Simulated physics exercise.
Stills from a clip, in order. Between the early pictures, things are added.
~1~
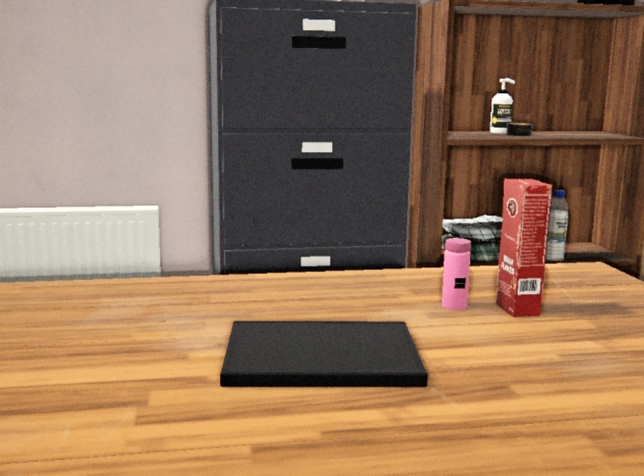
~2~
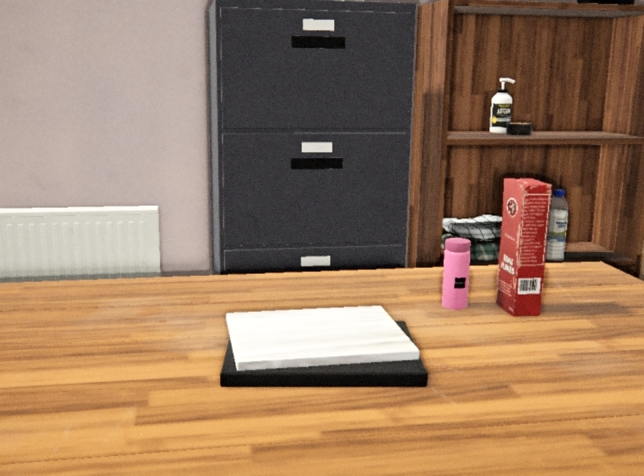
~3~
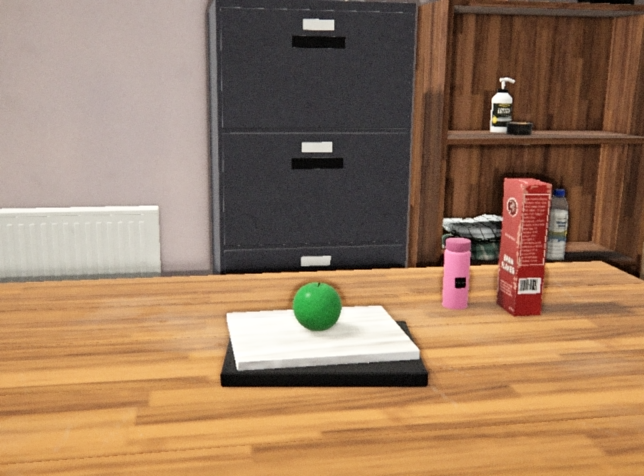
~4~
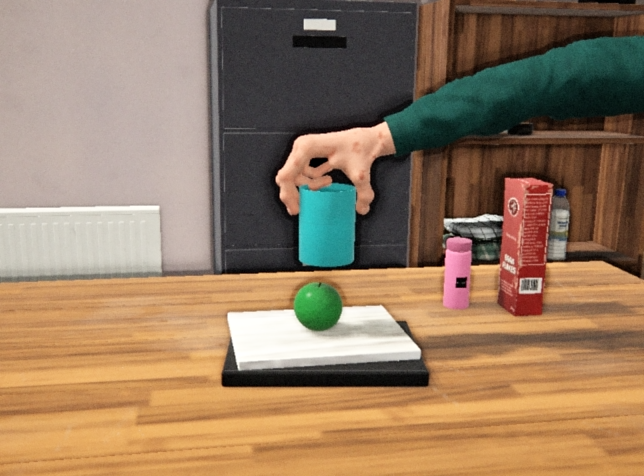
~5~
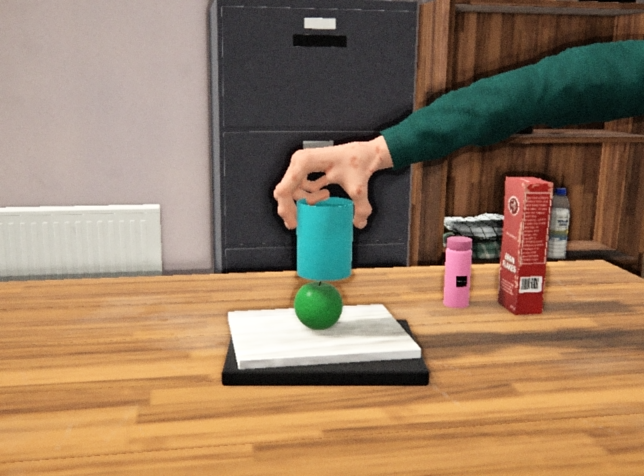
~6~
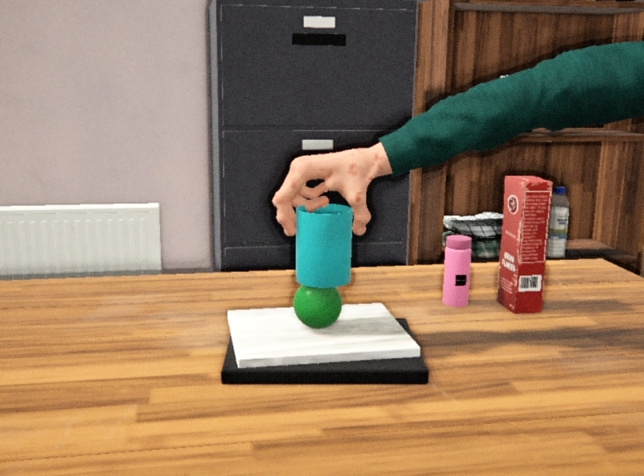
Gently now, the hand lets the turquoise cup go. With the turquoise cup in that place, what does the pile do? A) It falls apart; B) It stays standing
The answer is A.
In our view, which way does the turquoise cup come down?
Rightward.
Then, 0.50 s on from there, turquoise cup now fallen.
Then, 0.60 s on from there, things are still on the move.
Then, 1.10 s on from there, nothing new.
In the end, fallen, turquoise cup; the other 5 unmoved. At the end, from the last picture's camera, turquoise cup near (472, 310). The pile loses its balance.
